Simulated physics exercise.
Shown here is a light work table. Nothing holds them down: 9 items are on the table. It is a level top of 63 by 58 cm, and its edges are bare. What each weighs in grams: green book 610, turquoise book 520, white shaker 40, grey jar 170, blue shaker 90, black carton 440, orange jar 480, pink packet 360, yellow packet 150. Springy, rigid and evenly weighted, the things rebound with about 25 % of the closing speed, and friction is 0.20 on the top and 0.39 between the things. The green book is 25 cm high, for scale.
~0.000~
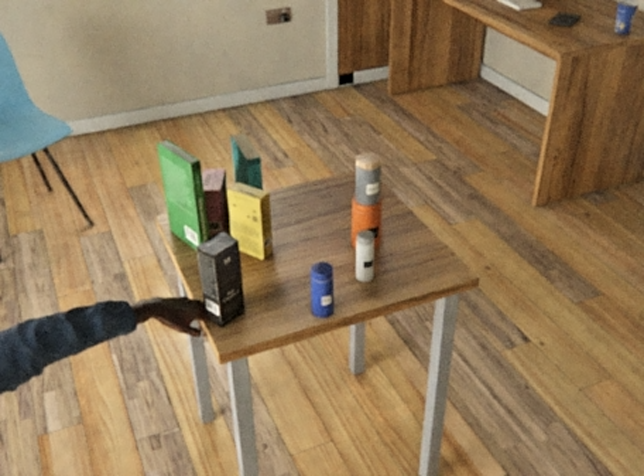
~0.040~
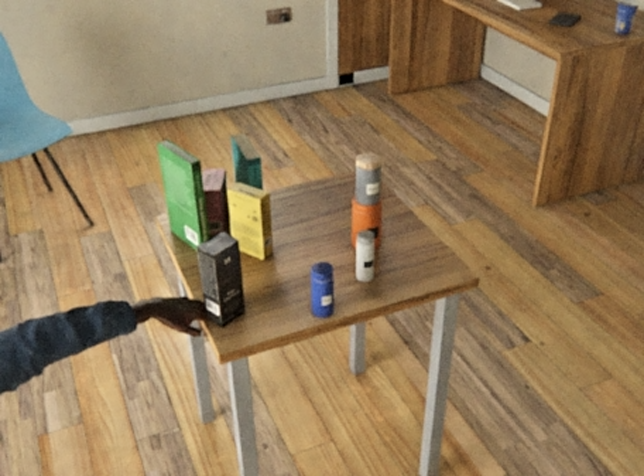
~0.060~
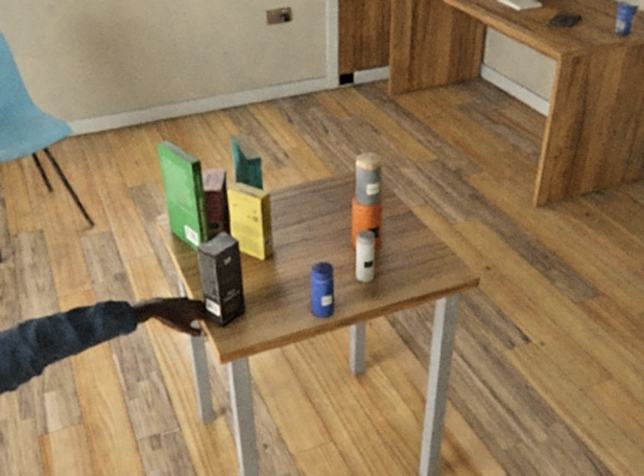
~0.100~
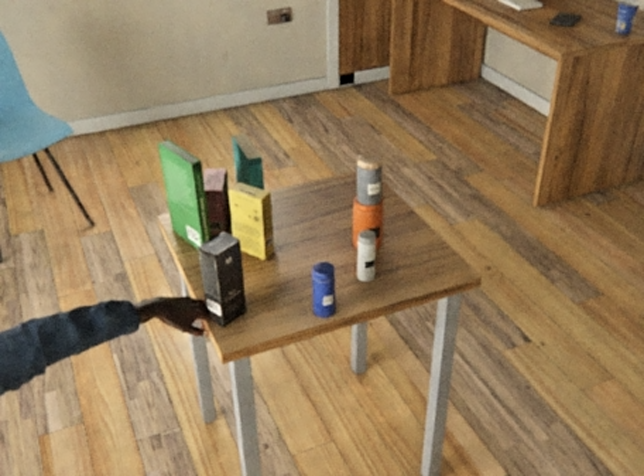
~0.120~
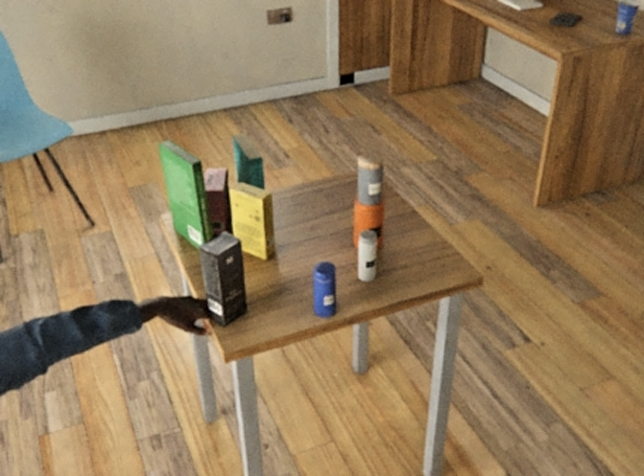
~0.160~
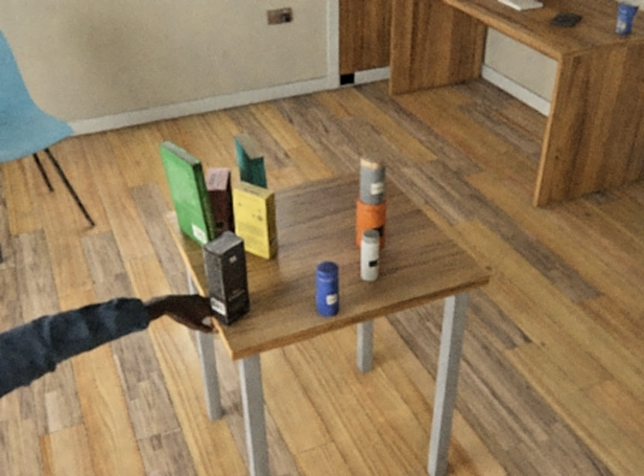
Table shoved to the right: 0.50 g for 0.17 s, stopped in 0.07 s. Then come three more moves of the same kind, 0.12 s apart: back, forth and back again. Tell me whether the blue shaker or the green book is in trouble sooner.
Sooner in trouble is the second of the two.
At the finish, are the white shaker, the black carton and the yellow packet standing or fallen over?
Here's how it ends: The white shaker never goes down, the black carton never goes down, and the yellow packet never goes down.
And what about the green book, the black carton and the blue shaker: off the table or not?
Afterwards, the green book leaves its support, the black carton stays on its support, and the blue shaker stays on its support.
Around 0.36 s, table 10 cm from its start; green book now off the table; blue shaker shifted 3 cm near (353, 282); turquoise book at 31° to upright.
Around 0.66 s, blue shaker shifted 5 cm near (343, 285); turquoise book on its side; yellow packet shifted 5 cm.
Around 0.96 s, table 8 cm from its start; black carton now off the table; blue shaker shifted 2 cm near (348, 283); turquoise book on its side.
Around 1.36 s, blue shaker shifted 6 cm near (351, 282); turquoise book on its side; yellow packet shifted 7 cm.
Finally (2.0 s), off the table, green book; on their side or leaning hard on the table, turquoise book; not toppled but over 5 cm from the start, pink packet and yellow packet; the other 5 still in place (within 5 cm). Final places as that camera would see them, blue shaker near (341, 285). Blue shaker was never lost; green book went at 0.26 s.
